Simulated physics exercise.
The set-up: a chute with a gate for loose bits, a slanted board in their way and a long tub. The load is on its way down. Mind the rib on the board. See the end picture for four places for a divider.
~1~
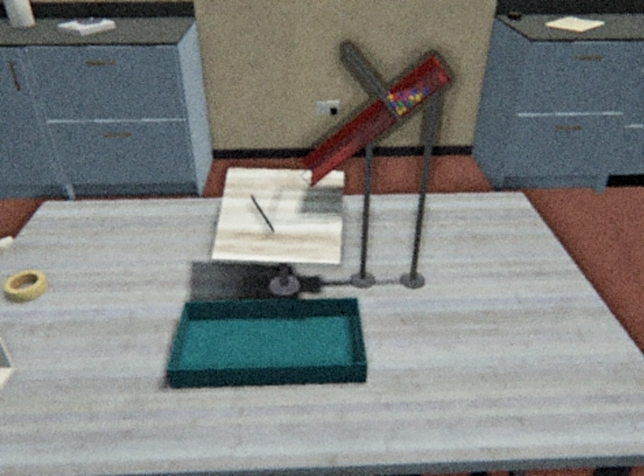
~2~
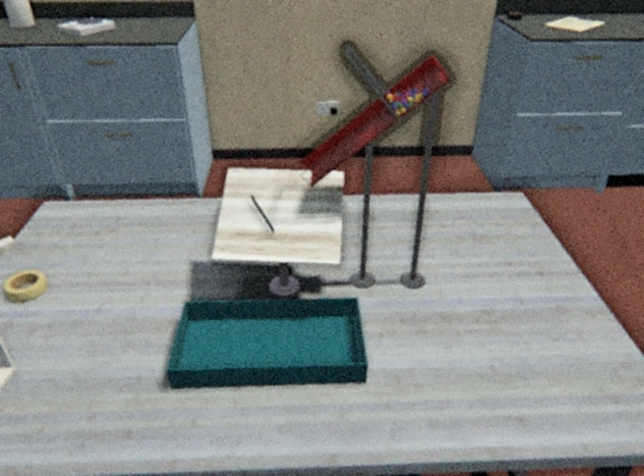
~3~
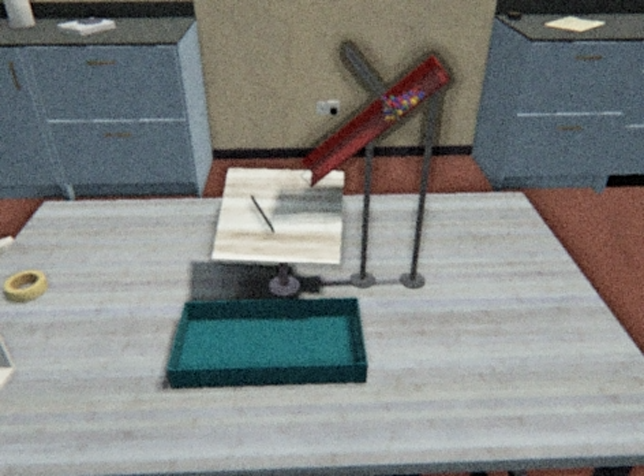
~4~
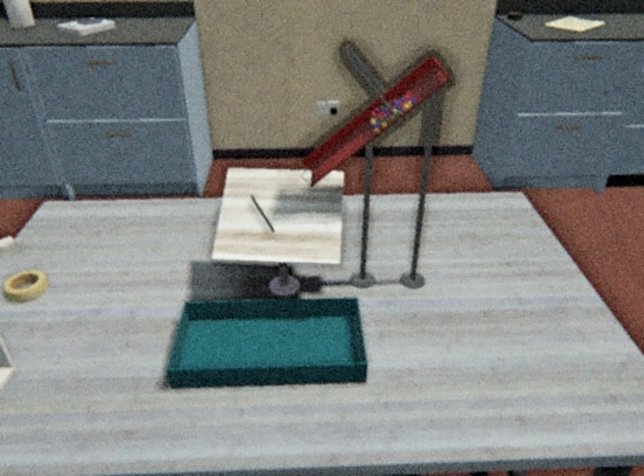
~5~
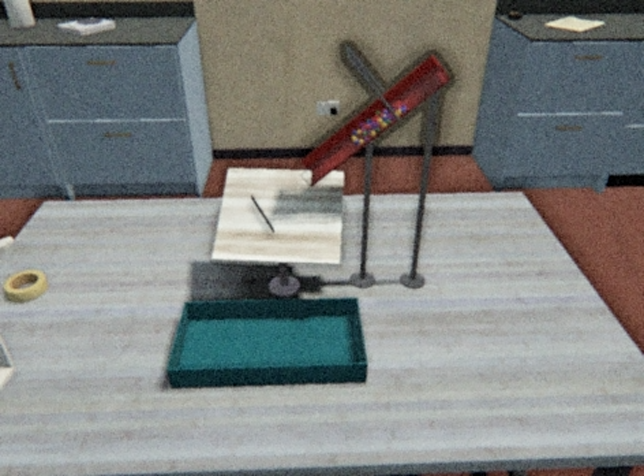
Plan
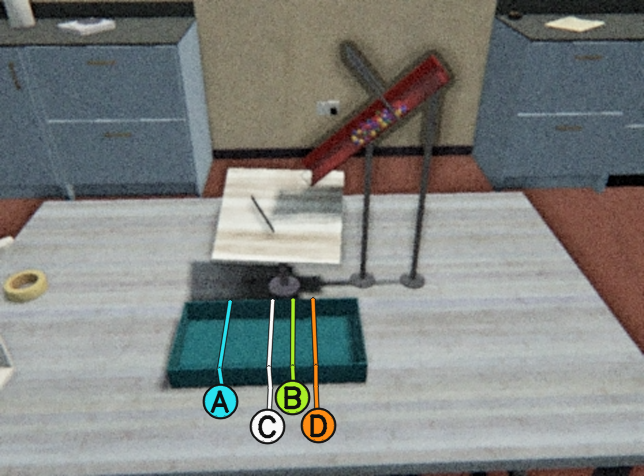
The clip shows a red sloping chute on a stand above a pale slanted board and an empty teal tub on a table, as a cluster of small multicoloured beads slides a short way down the chute toward the left.
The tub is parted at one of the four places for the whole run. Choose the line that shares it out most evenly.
Choose B.
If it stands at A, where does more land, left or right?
Right.
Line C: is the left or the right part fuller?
More lands on the right.
On the marked copy, line A crosses the front rim at (219, 368); line B crosses the front rim at (292, 366); line C crosses the front rim at (268, 366); line D crosses the front rim at (315, 365).
For line A, of what is caught, a small part on the left of the divider, nearly all on the right.
For line B, of what is caught, about a third on the left of the divider, about two thirds on the right.
For line C, of what is caught, about a quarter on the left of the divider, most on the right.
For line D, of what is caught, nearly all on the left of the divider, a stray few on the right.
